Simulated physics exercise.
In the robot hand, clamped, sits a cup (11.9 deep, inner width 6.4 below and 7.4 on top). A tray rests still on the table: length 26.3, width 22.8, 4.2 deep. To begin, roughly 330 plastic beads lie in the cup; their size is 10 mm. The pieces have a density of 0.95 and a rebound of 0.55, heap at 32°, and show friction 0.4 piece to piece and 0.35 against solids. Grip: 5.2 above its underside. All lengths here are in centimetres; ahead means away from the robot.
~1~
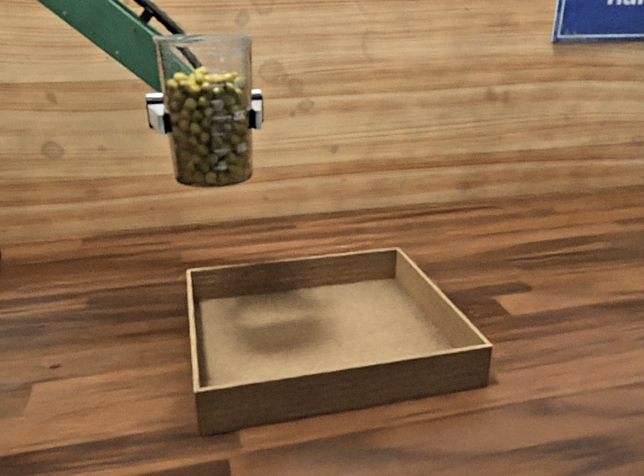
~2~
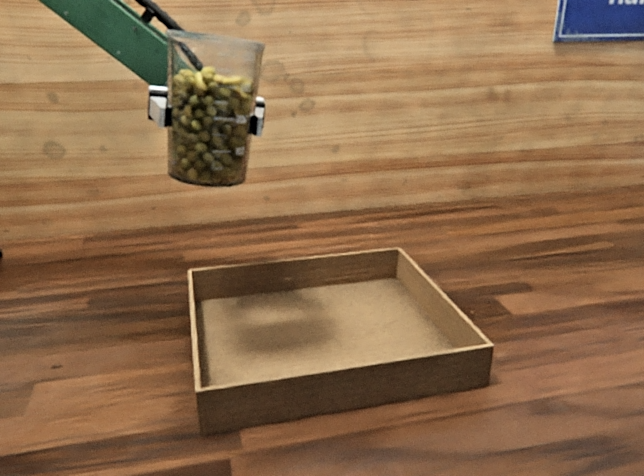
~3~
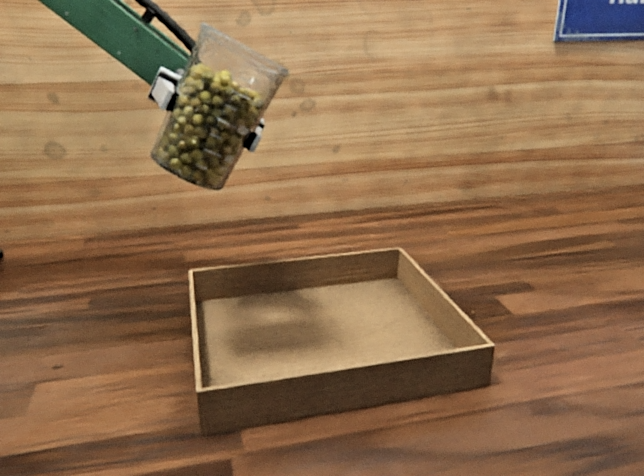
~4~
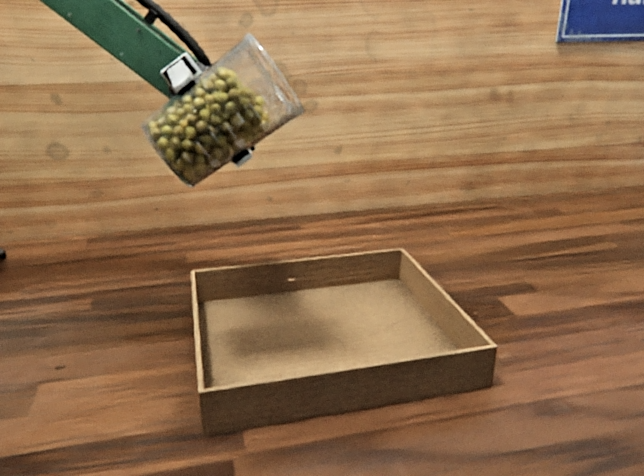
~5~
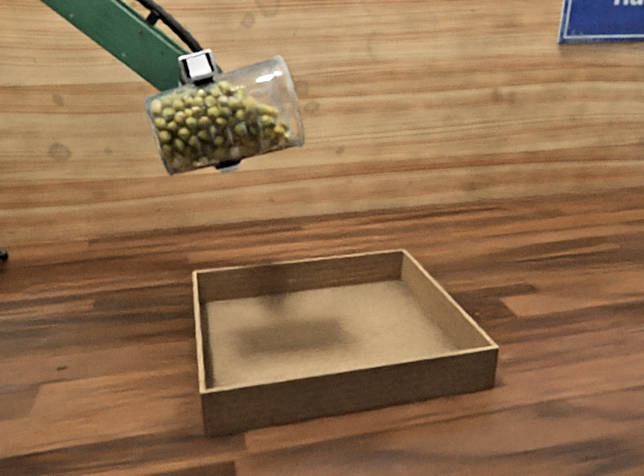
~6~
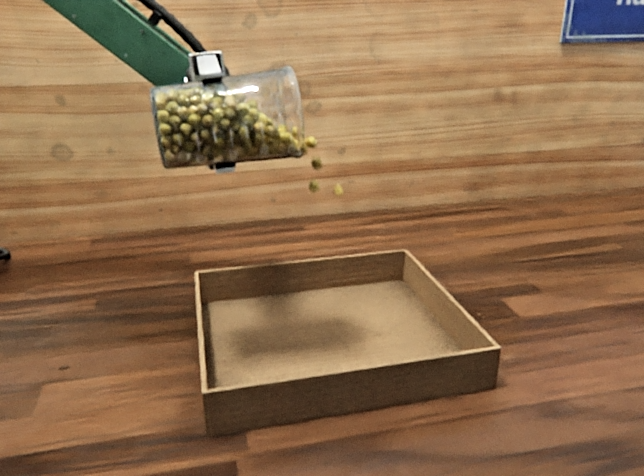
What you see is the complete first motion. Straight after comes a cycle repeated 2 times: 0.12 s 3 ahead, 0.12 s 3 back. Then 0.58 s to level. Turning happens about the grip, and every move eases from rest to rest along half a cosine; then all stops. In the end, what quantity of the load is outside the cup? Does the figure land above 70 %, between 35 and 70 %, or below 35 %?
The figure lands between 35 and 70 %.
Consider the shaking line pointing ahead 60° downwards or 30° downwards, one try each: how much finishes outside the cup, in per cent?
It comes to around 20 per cent on the first try and around 40 per cent on the second.
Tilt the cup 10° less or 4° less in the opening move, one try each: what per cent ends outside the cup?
They would come to near 30 and 45 per cent.
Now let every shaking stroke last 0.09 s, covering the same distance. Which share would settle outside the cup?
Roughly 65 percent would.
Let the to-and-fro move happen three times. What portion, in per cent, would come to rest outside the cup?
Expected share: About 65 %.
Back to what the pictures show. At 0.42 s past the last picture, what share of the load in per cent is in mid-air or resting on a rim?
Around 7 per cent of the load.
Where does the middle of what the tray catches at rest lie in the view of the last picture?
I'd point to somewhere near (388, 324).
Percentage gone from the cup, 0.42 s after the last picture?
About 35 per cent so far.
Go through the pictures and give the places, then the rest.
In the first picture, cup middle at (209, 111), level; upper third of the load around (207, 92), from x 170 to 245, top at y 70; 331 in the cup.
In the second picture, cup middle at (212, 111), tilted 8° forward; upper third of the load around (211, 92), from x 175 to 250, top at y 70.
In the third picture, cup middle at (215, 113), tilted 30° forward; upper third of the load around (217, 95), from x 160 to 260, top at y 65.
In the fourth picture, cup middle at (221, 116), tilted 56° forward; upper third of the load around (222, 100), from x 155 to 265, top at y 70.
In the fifth picture, cup middle at (224, 120), tilted 78° forward; upper third of the load around (213, 106), from x 155 to 290, top at y 85.
In the sixth picture, cup middle at (226, 121), tilted 86° forward; upper third of the load around (204, 108), from x 160 to 340, top at y 90; 326 in the cup, 5 in flight or on a rim.
Then, 0.42 s later, tilted 86° forward, highest piece 25 above the table; 211 in the cup, 98 in the tray, 22 in flight or on a rim.
Then, 0.85 s later, tilted 25° forward, highest piece 29 above the table; 183 in the tray, 145 in the cup, 1 on the table or floor, 2 in flight or on a rim.
Then, 1.26 s later, level, highest piece 26 above the table; 185 in the tray, 145 in the cup, 1 on the table or floor.
Then, 2.31 s later, level, highest piece 26 above the table; 185 in the tray, 145 in the cup, 1 on the table or floor.
At rest, 185 in the tray, 145 in the cup, 1 on the table or floor. That is 56 % outside the cup.
